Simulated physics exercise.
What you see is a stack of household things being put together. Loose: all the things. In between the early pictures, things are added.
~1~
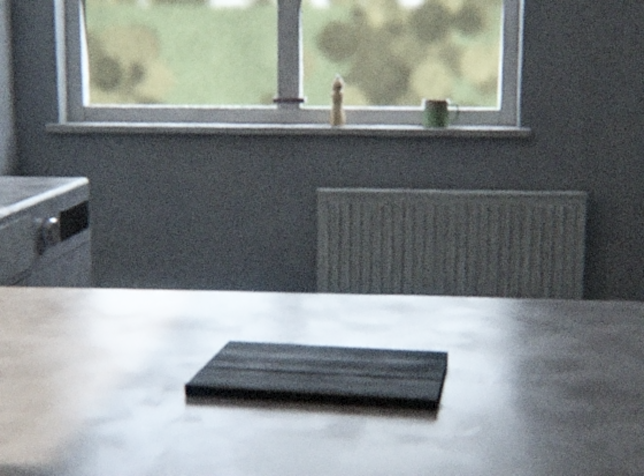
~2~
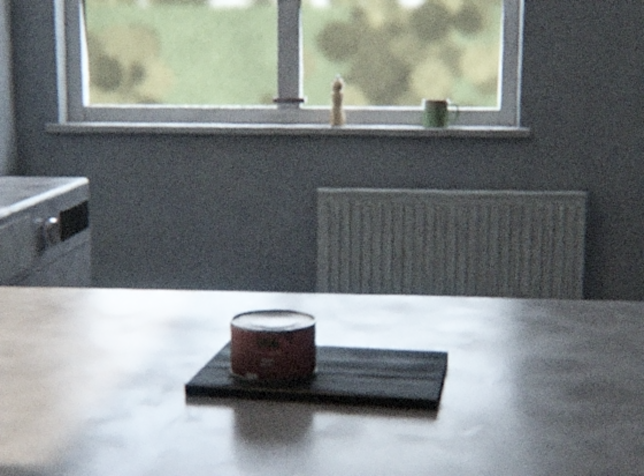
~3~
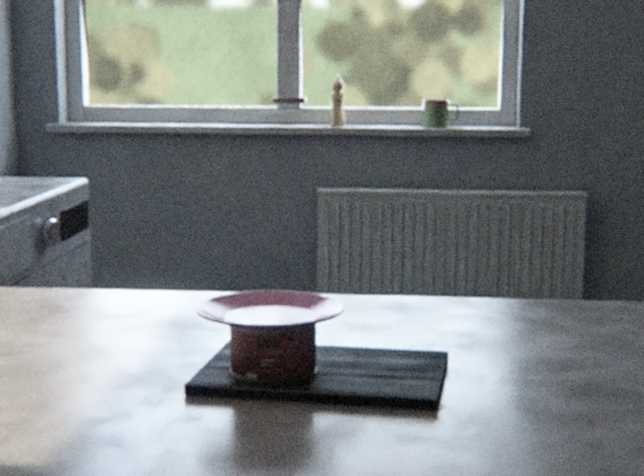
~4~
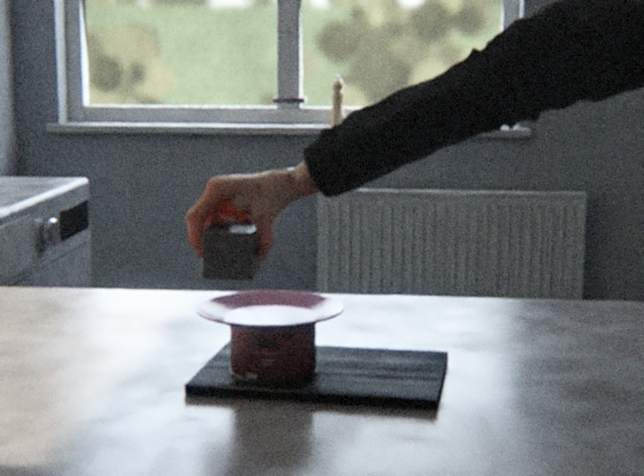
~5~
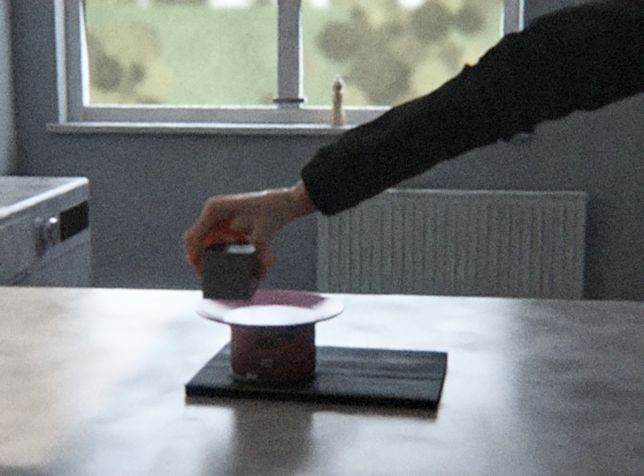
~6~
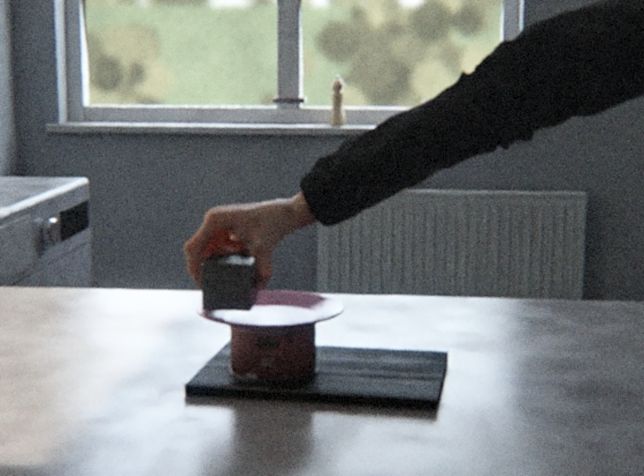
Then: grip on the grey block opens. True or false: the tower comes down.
False.
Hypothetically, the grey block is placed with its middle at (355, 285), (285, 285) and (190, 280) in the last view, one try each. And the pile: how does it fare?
Try one: It topples; try two: It stands firm; try three: It topples.
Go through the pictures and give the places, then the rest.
In the first picture, the last thing is not in view yet.
In the second picture, the last thing is not in view yet; black board (324, 372).
In the third picture, the last thing is not in view yet; red tub (273, 345).
In the fourth picture, on its way; grey block (232, 252); pink plate (270, 313).
In the fifth picture, on its way; grey block (230, 271); black board (324, 372).
In the sixth picture, in place under the hand; grey block (230, 282); red tub (273, 345).
Then, 0.70 s later than the last frame, all is still.
Then, 1.80 s later than the last frame, grey block resting near (230, 283).
Then, 2.50 s later than the last frame, things are still on the move.
When it is over, all 4 as before. End places, in pixels of the last picture, grey block near (229, 282). The pile holds.
